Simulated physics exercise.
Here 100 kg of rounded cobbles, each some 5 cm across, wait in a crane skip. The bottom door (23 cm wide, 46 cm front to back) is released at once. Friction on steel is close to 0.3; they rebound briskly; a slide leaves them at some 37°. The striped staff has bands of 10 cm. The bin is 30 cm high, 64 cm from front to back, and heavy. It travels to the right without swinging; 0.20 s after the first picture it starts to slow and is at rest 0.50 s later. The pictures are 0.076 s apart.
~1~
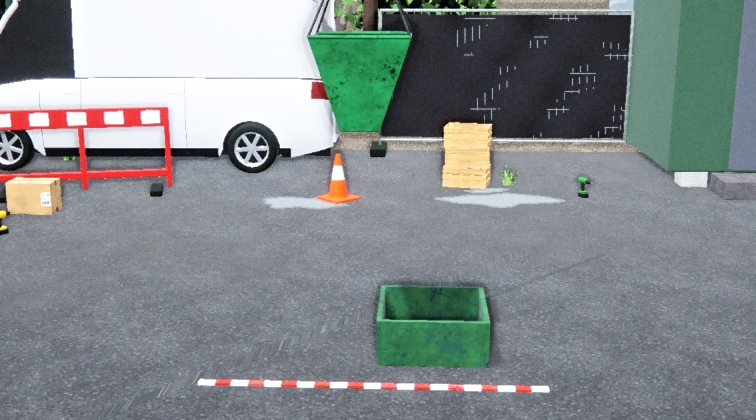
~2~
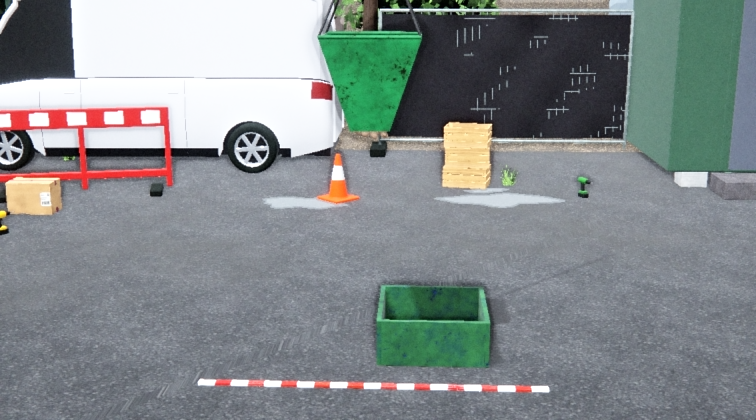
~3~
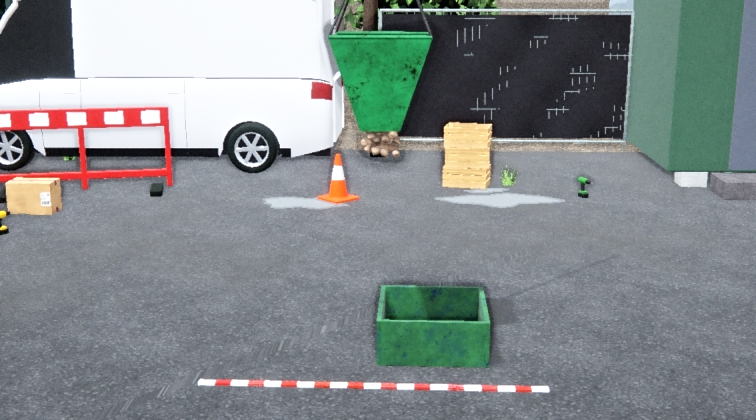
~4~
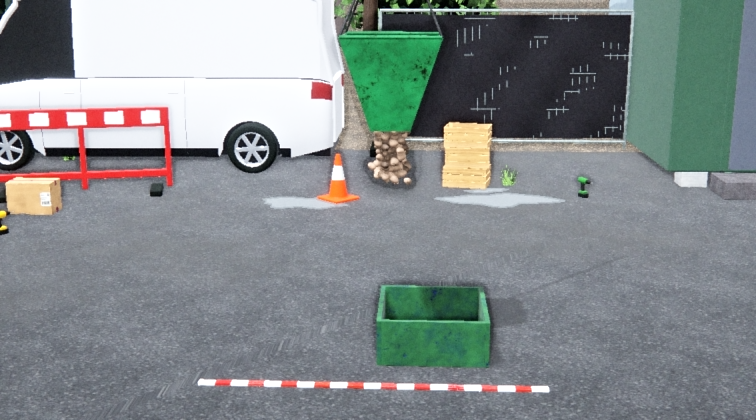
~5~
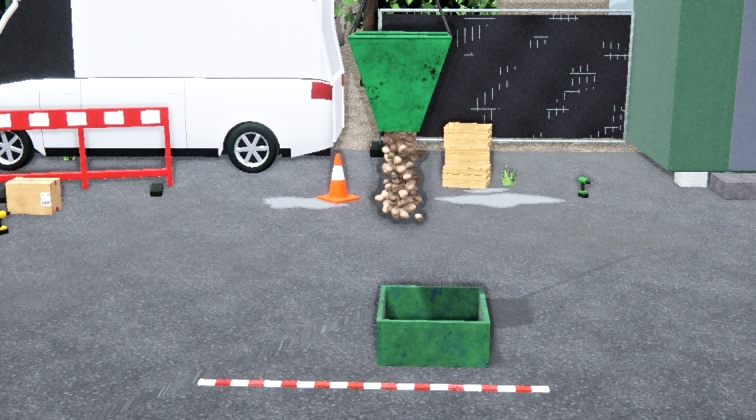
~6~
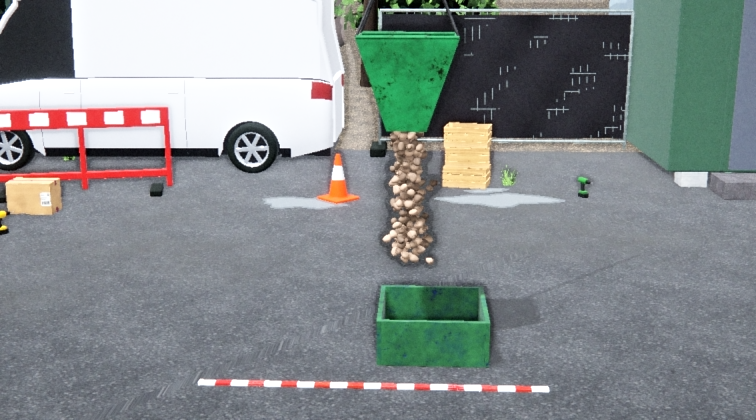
A green skip hangs over a grey paved yard, seen from a fixed, slightly raised view, with a white van and dark fencing behind. A red-and-white barrier and a cardboard box stand left, an orange cone and pale stacked blocks near the middle, and a green bin behind a striped staff in front. The skip glides slowly right without swinging, then releases brown cobbles that drop in a lengthening column above the bin's rim.
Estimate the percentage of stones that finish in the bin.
Roughly 100 per cent ends in the bin.
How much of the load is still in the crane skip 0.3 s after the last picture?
About 0 per cent.
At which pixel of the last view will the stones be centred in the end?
Around (432, 327).
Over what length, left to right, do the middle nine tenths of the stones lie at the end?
Roughly 60 cm.
Then, 0.3 s after the last picture, 1 % in the crane skip, 99 % falling or lying in the bin; the stones farthest right are at (477, 333).
Then, 0.7 s after the last picture, 0 % in the crane skip, 100 % falling or lying in the bin; the stones farthest right are at (477, 327).
Then, 1.3 s after the last picture, 0 % in the crane skip, 100 % falling or lying in the bin; the stones farthest right are at (478, 327).
Then, 2.2 s after the last picture, 0 % in the crane skip, 100 % falling or lying in the bin; the stones farthest right are at (478, 327).
Then, 4.1 s after the last picture, 0 % in the crane skip, 100 % in the bin; the stones farthest right are at (478, 327).
